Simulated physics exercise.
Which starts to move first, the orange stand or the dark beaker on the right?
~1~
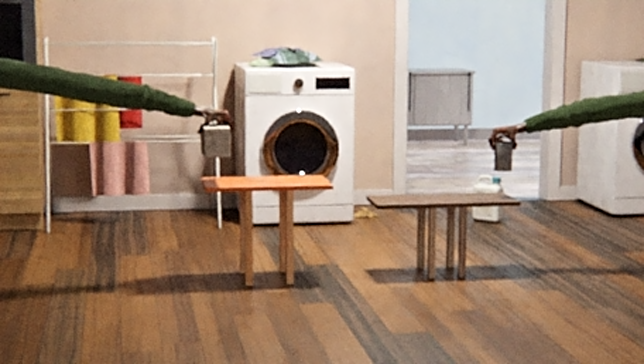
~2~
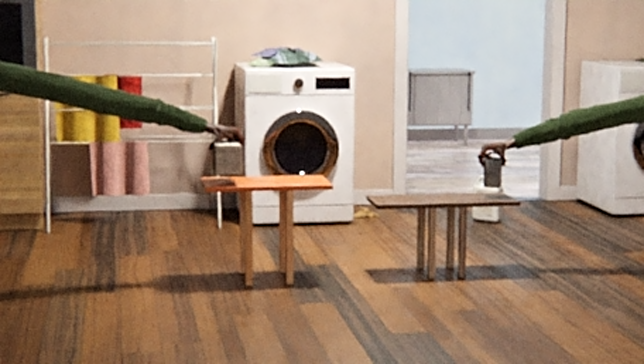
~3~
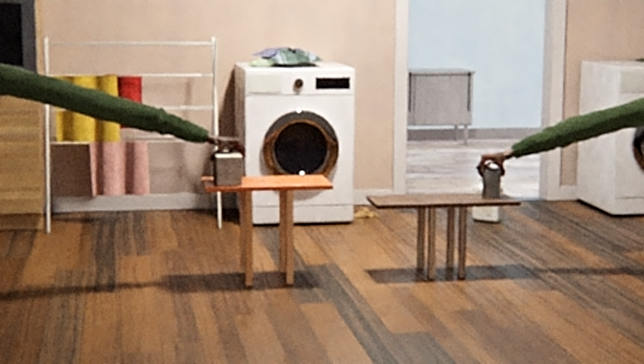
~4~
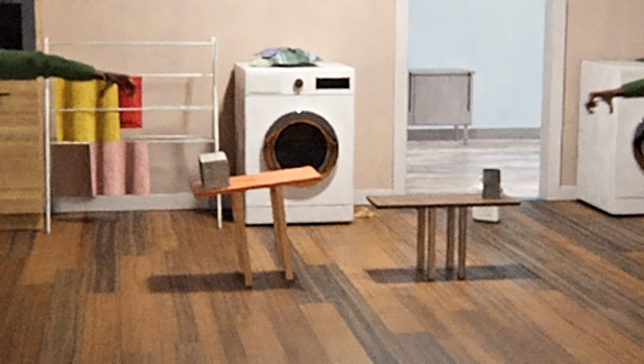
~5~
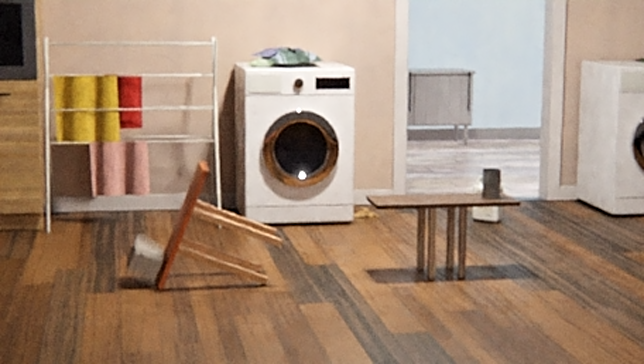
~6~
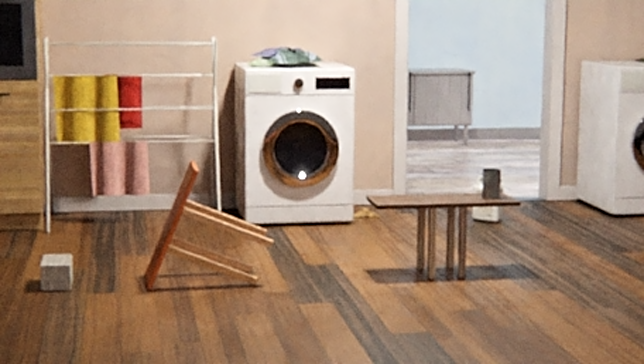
The dark beaker on the right moves first, as a hand lowers it toward the brown stand while the orange stand is still standing in place. The orange stand only tips over later, after the hands let go.
In this clip, two hands lower a grey block onto the left edge of a slim orange stand and a dark beaker onto a brown stand, then let go; the orange stand tips over and the block ends on the floor, while the brown stand and beaker stay upright.
